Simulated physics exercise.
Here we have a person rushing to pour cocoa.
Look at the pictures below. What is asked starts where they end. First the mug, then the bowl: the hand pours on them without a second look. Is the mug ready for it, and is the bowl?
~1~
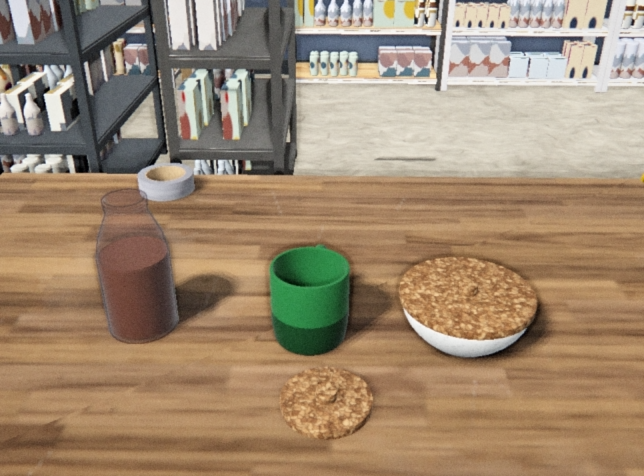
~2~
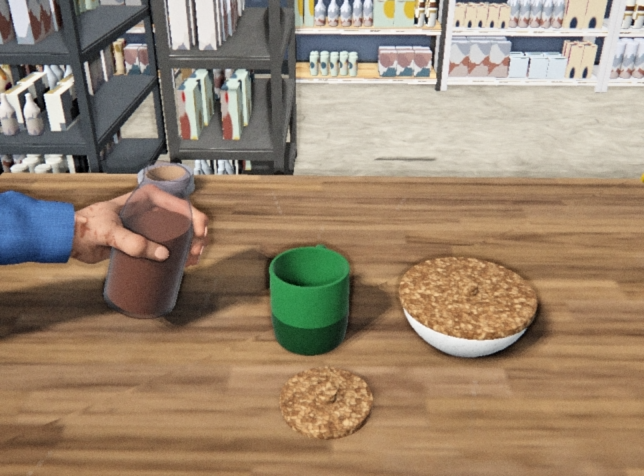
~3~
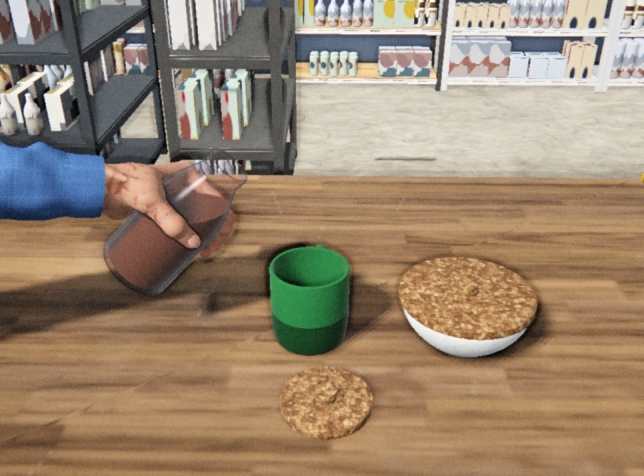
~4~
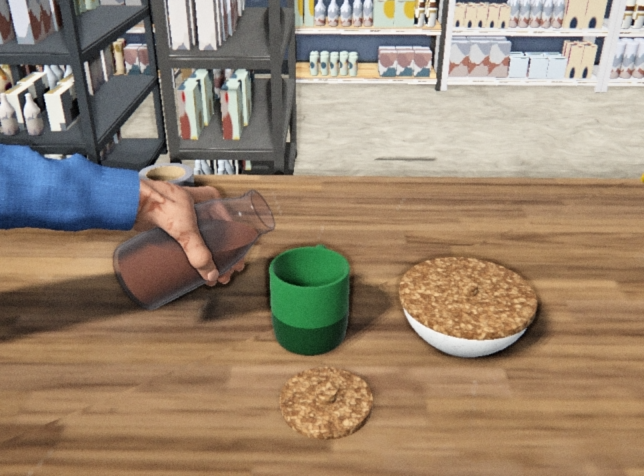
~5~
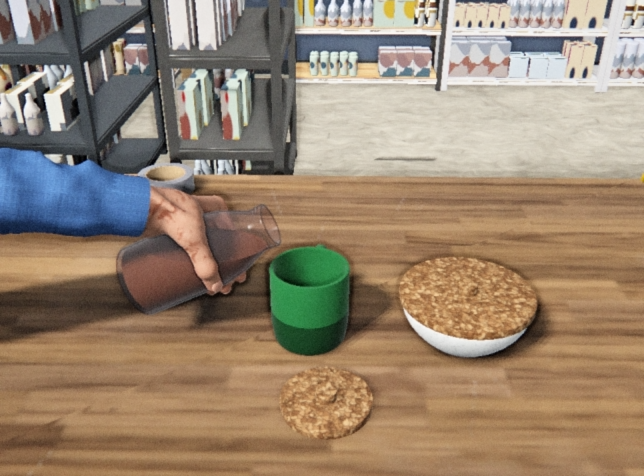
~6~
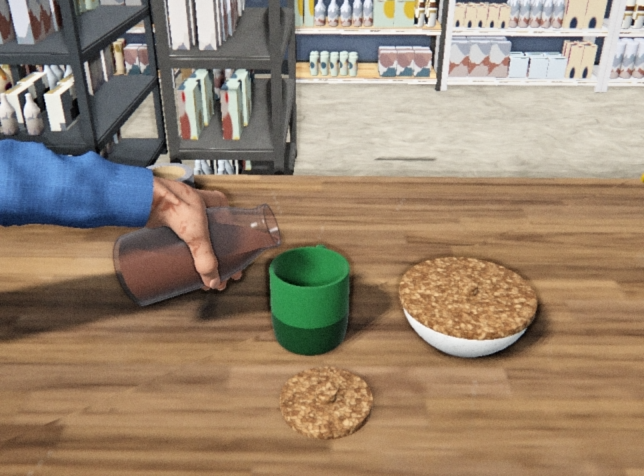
The mug gathers it. The bowl lets none in.
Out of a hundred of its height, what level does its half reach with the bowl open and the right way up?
About 50 %.
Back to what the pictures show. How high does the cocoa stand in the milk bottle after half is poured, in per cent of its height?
It sits at roughly 30 per cent of the height.
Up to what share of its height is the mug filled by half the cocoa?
Reading: Roughly 50 percent.
Soon after, the cocoa goes into the mug.
Later, it hits the lid of the bowl and runs off.
In the end, the mug has its share inside; the bowl is empty, in a puddle.
